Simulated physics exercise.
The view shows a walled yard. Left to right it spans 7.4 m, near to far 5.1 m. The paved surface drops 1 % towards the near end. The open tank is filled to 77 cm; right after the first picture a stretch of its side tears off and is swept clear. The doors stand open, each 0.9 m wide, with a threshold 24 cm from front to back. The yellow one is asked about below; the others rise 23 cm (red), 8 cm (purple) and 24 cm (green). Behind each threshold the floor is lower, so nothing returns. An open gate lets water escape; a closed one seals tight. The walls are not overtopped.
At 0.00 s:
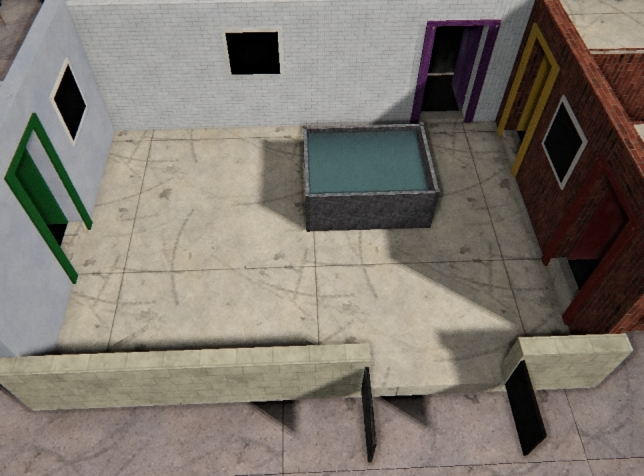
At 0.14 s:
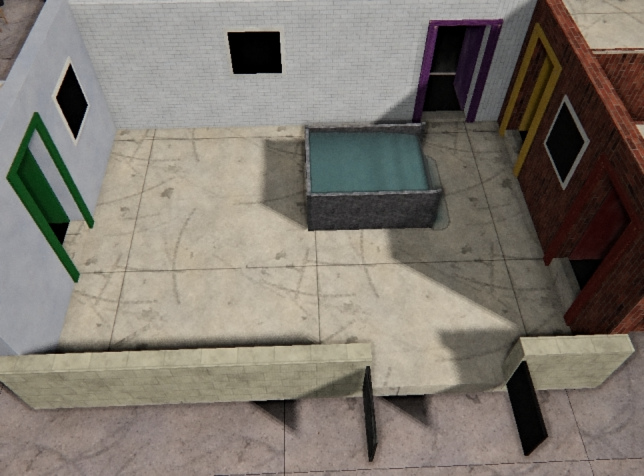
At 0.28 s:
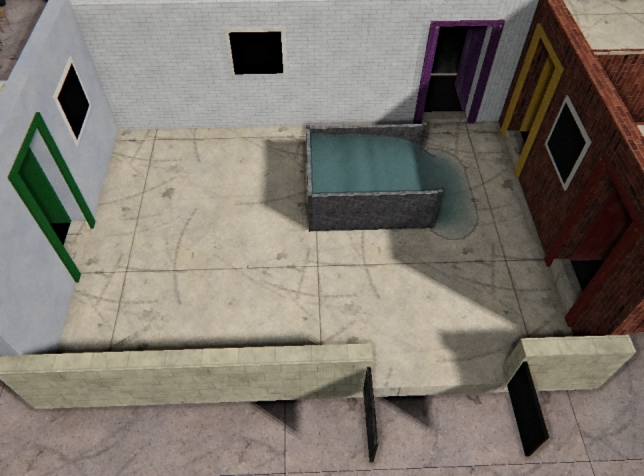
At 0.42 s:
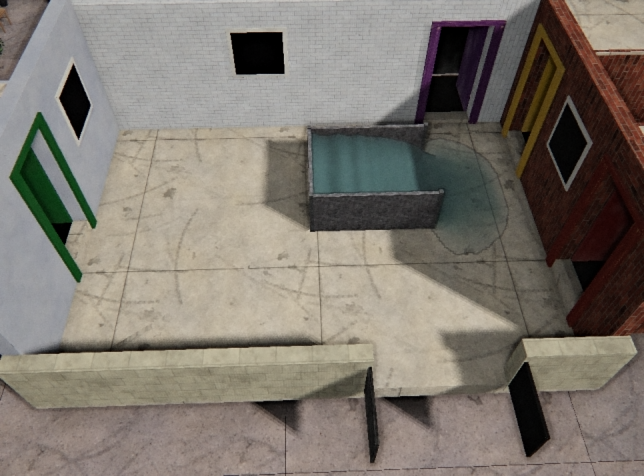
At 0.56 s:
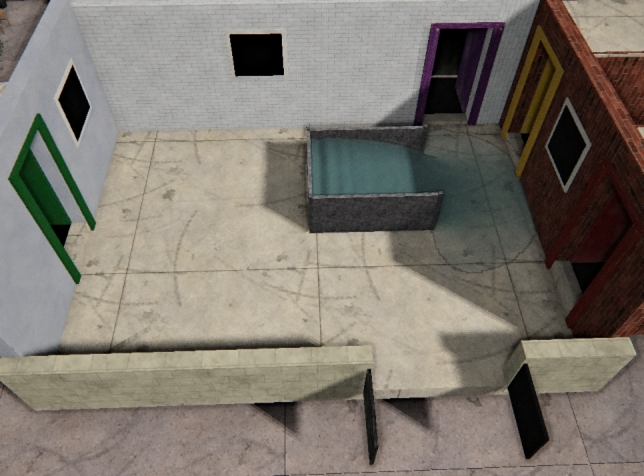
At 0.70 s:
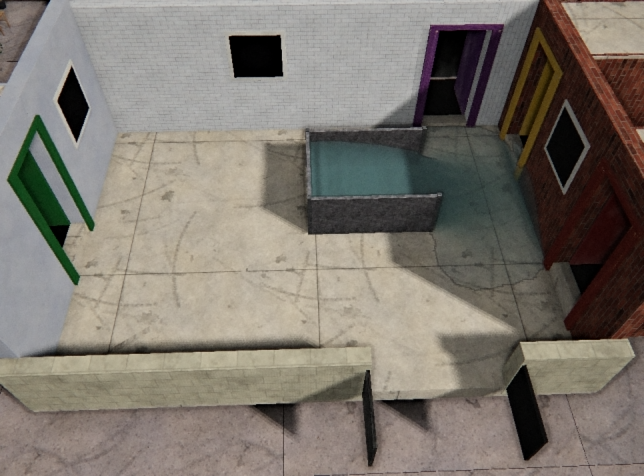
We see a walled yard with open doorways and a stone tank of still water; the tank's right side opens, and water pours out, spreading across the pale paving to the right until it reaches the yellow door.
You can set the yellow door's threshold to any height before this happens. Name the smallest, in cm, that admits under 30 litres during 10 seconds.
It would have to be roughly 32 cm high.
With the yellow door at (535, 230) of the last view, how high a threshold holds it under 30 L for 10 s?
About 31 cm.
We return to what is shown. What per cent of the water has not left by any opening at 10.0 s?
Some 70 per cent remains.
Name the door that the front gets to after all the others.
It is the green one.
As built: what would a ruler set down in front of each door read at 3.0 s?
Depths in cm: Yellow 25, red 12, purple 18, green 0.
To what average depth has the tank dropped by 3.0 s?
Roughly 15 cm on average.
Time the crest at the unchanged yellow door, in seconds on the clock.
Near 1.8 s.
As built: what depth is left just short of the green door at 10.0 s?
Roughly 6.0 cm deep.
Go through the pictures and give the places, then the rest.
Still water, 77 cm deep, in the open tank at (367, 162); the yellow door at (523, 111) is dry, in the first frame.
The gap is at (424, 179), the front 0.3 m out at (444, 222); the back of the open tank holds 77 cm, in the second frame.
Water pours out at (424, 182) and has run 0.8 m, to (472, 219); about 13 cm deep outside, 77 cm at the back, in the third frame.
The front is at (504, 213), 1.3 m from the gap at (425, 184); 2.7 m2 of floor is wet, 74 cm left at the back, in the fourth frame.
The front is at (534, 225), 1.8 m from the gap at (424, 186); 4.5 m2 of floor is wet, 65 cm left at the back, in the fifth frame.
The front is at (528, 167), 2.0 m from the gap at (423, 188); 5.5 m2 of floor is wet, 66 cm left at the back; water is at the yellow door at (525, 115), in the sixth frame.
After 1.4 s water covers 20 % of the floor, deepest (48 cm) near (498, 127); 36 cm at the yellow door, 38 litres in over its 20 cm threshold.
After 3.0 s water covers 40 % of the floor, deepest (33 cm) near (578, 356); 25 cm at the yellow door, 139 litres in over its 20 cm threshold.
After 10.0 s water covers 95 % of the floor, deepest (12 cm) near (194, 380); 3 cm at the yellow door, 148 litres in over its 20 cm threshold.
At the yellow door as built, the water arrived by 0.6 s and peaked near 37 cm at 1.8 s.
With a threshold of 28 cm, 59 litres would have come in within the 10 s; with 37.5 cm, 7 litres. So under 30 litres takes about 32 cm.
